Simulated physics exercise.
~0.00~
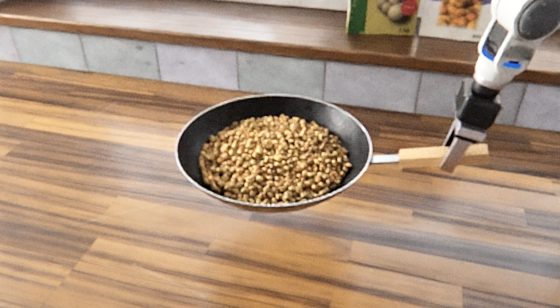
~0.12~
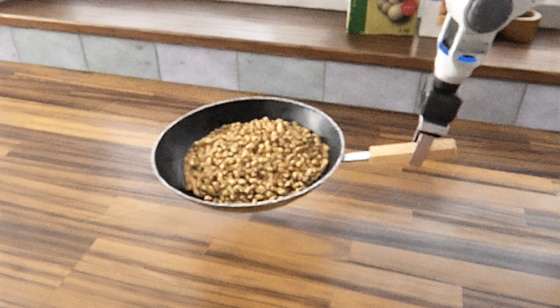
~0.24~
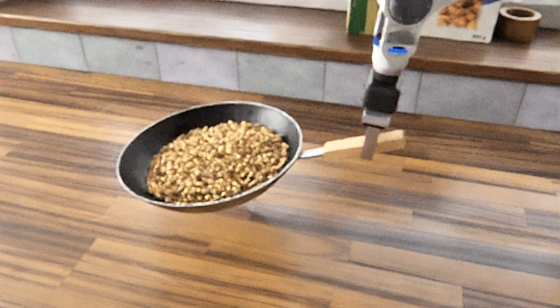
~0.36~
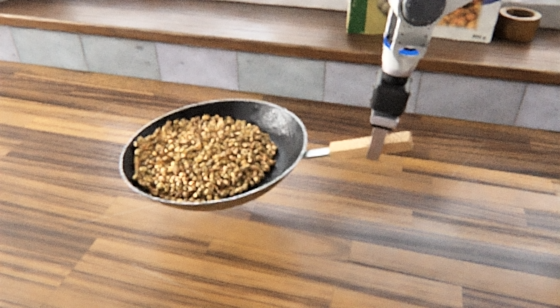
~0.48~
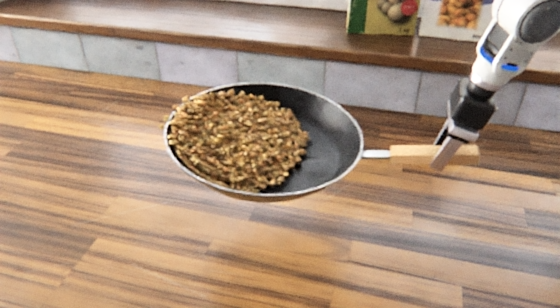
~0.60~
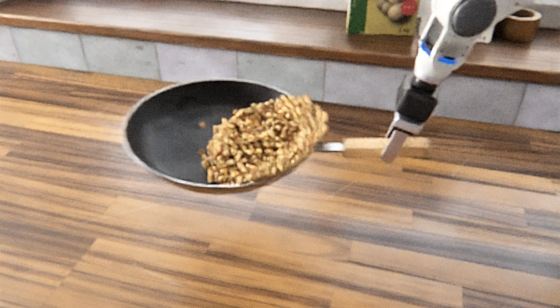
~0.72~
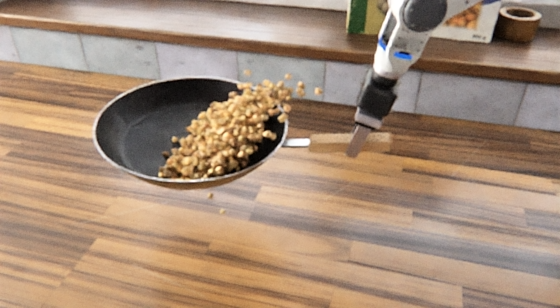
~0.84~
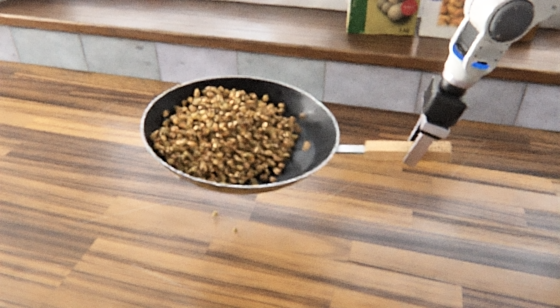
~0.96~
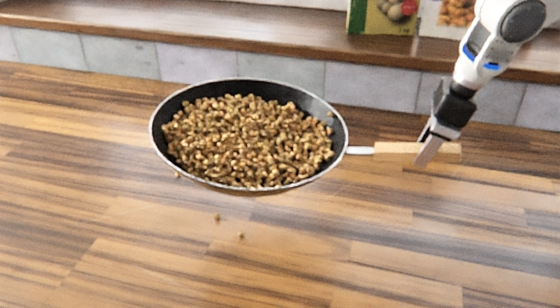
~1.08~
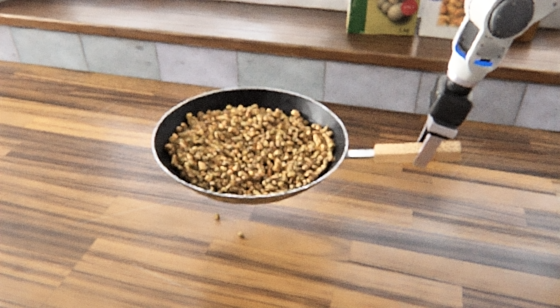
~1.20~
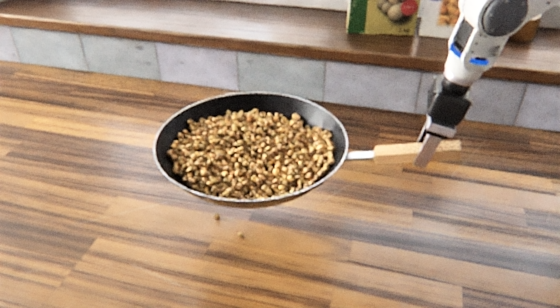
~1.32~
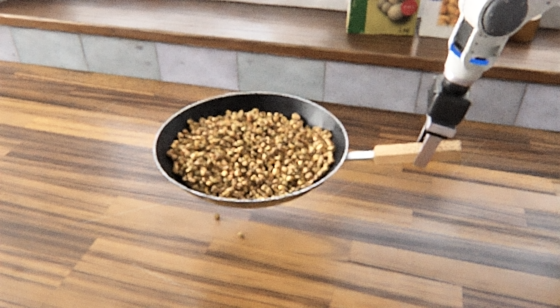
A robot arm holding a frying pan of dried chickpeas above a wooden surface shifts it left, then jerks it right and left again, tossing the chickpeas towards the handle side, before moving right and holding still with nearly all in the pan and a few spilled below.
